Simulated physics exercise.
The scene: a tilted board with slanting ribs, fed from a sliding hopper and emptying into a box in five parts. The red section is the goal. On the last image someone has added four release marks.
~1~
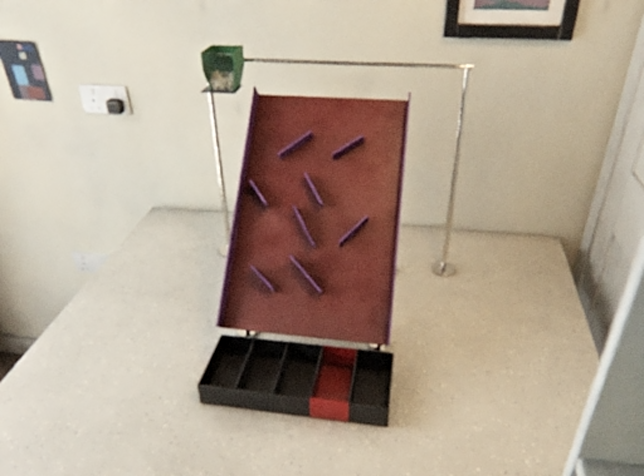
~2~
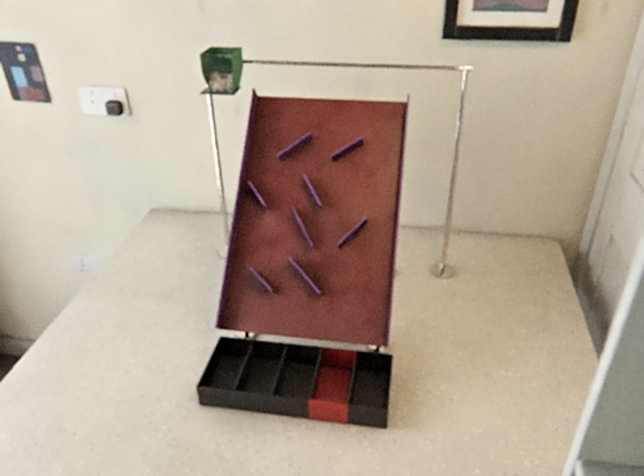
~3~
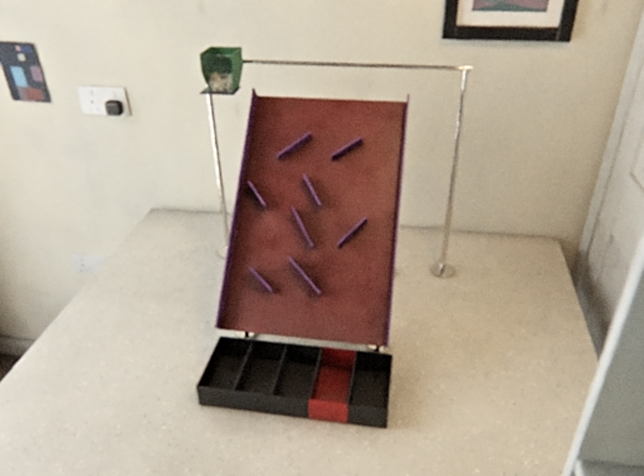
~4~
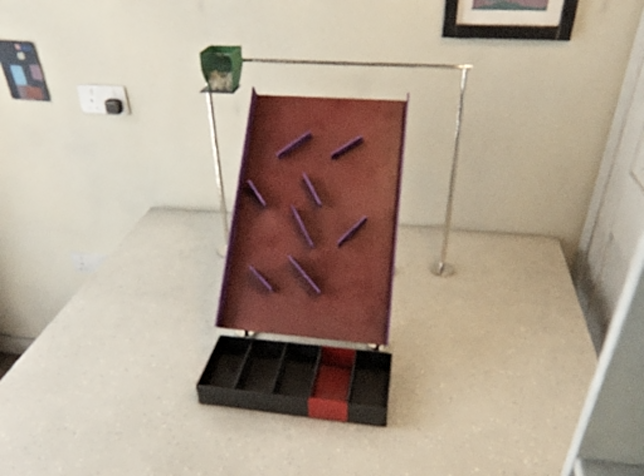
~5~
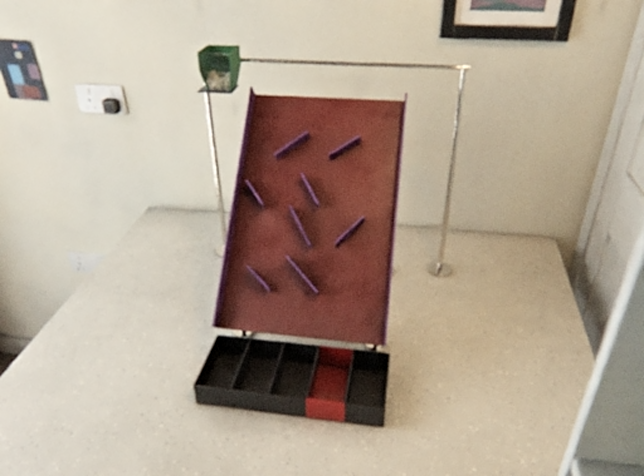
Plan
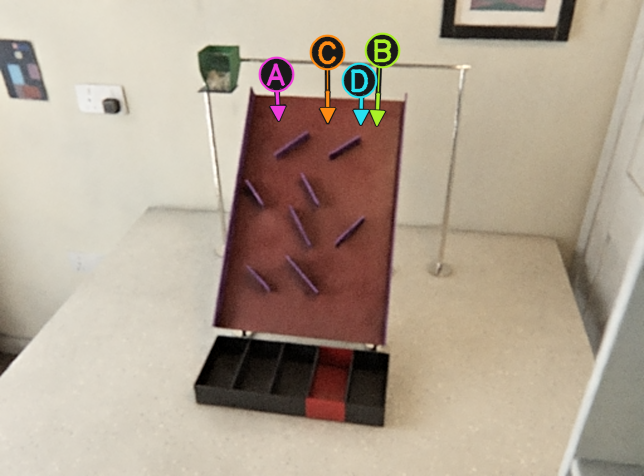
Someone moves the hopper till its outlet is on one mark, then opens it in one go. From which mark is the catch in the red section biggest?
Choose C.
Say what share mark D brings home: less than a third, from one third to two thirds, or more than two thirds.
Mark D gives from one third to two thirds.
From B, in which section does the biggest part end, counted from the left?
It is the fifth one.
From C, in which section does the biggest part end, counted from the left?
The fourth.
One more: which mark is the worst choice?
A.
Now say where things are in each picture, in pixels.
The first frame shows hopper at (224, 83), white beans, door shut.
The second frame shows ribs (277, 156) to (310, 133), (331, 156) to (362, 137), (249, 182) to (265, 206).
The third frame shows ribs (304, 174) to (320, 205), (292, 207) to (312, 246), (337, 244) to (366, 217).
The fourth frame shows ribs (250, 266) to (271, 290), (289, 255) to (319, 292).
The fifth frame shows red section at (325, 409), number 4 of 5 from the left.
On the marked copy, mark A meets the board at (278, 115); mark B meets the board at (377, 120); mark C meets the board at (327, 117); mark D meets the board at (360, 119).
Choosing A, a small part in the red section, most in other sections, a small part held on the board.
Choosing B, about a third in the red section, about half in other sections, a stray few held on the board, a stray few outside the box.
Choosing C, most in the red section, a small part in other sections, a small part held on the board.
Choosing D, about a third in the red section, about a third in other sections, about a quarter held on the board, a stray few outside the box.
